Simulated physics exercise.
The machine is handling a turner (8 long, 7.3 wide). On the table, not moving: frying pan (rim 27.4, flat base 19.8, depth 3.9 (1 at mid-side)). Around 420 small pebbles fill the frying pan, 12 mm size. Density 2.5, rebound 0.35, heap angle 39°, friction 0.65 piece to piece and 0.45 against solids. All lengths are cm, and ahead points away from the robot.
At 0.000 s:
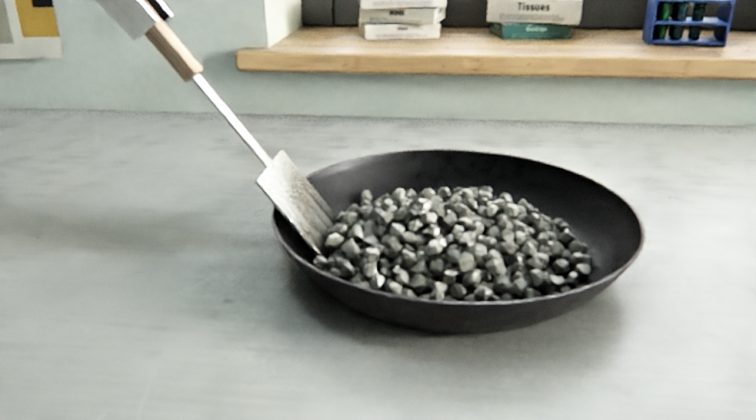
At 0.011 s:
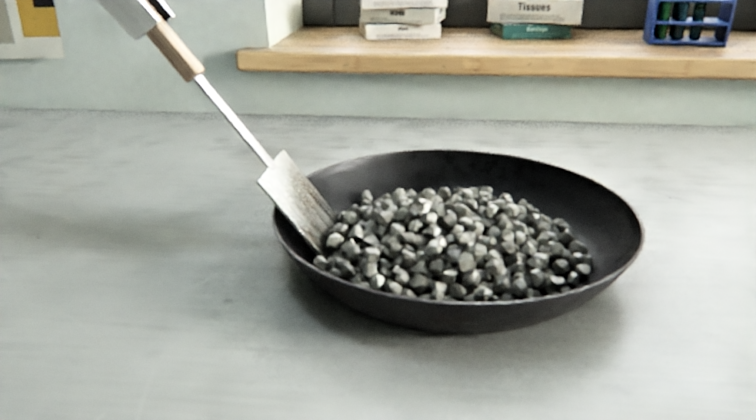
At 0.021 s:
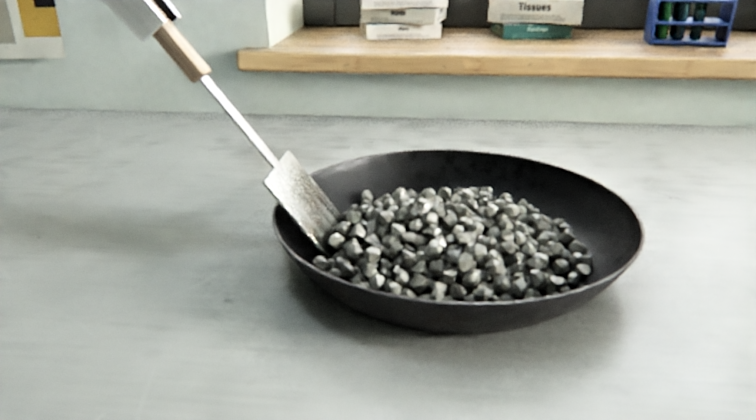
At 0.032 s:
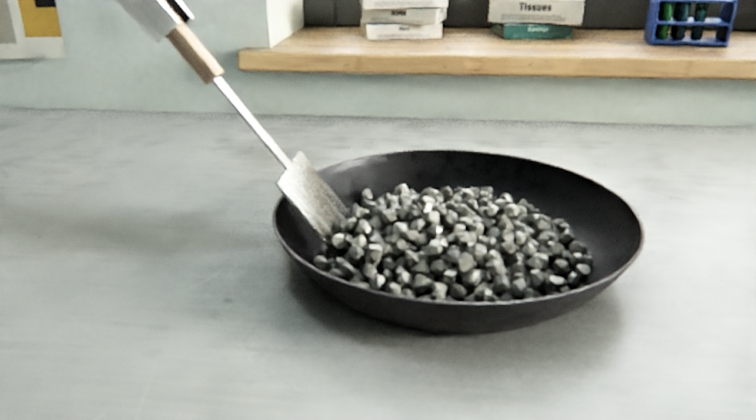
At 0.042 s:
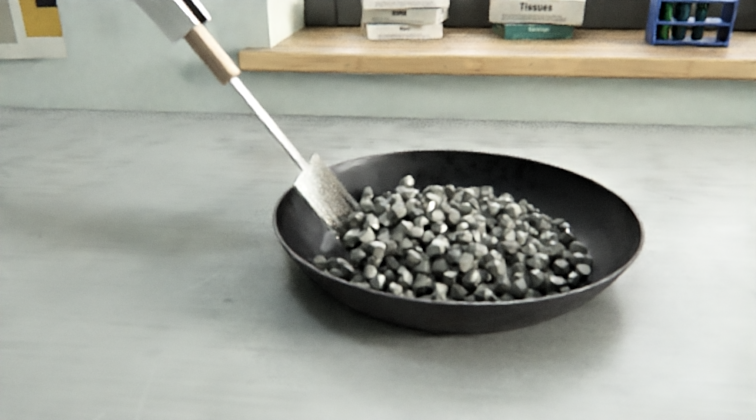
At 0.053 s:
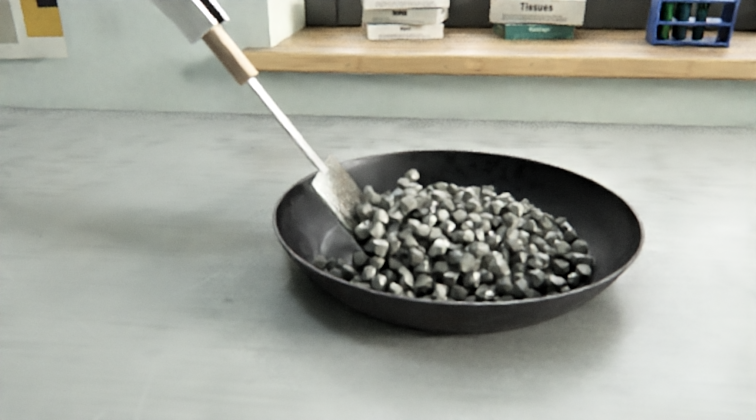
Robotic arm holding a turner by its wooden handle, pushing dark pebbles rightward from the left side of a black frying pan.
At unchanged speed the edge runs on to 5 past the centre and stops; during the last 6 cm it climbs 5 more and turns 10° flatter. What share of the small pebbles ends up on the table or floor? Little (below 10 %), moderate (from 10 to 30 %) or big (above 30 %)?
On the table or floor the share is moderate, from 10 to 30 %.
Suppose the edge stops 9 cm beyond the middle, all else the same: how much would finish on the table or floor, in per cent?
It would be near 25 per cent.
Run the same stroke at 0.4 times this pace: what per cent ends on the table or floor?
Some 0 per cent.
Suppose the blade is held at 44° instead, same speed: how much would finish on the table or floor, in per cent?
It would be near 20 per cent.
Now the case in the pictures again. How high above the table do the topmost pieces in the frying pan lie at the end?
About 5.0 cm.
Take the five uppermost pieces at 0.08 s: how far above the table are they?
Some 6 cm.
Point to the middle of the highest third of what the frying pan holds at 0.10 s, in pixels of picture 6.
Near (472, 215).
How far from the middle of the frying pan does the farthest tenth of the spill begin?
Some 55 cm.
After 0.08 s, sloping 53°, highest piece 7 above the table; 423 in the frying pan.
After 0.10 s, sloping 50°, highest piece 9 above the table; 422 in the frying pan, 1 on the blade or in flight.
After 0.32 s, sloping 43°, highest piece 7 above the table; 355 in the frying pan, 55 on the table or floor, 13 on the blade or in flight.
After 1.37 s, sloping 43°, highest piece 4 above the table; 355 in the frying pan, 68 on the table or floor.
In the end, 355 in the frying pan, 68 on the table or floor. That is 16 % on the table or floor.
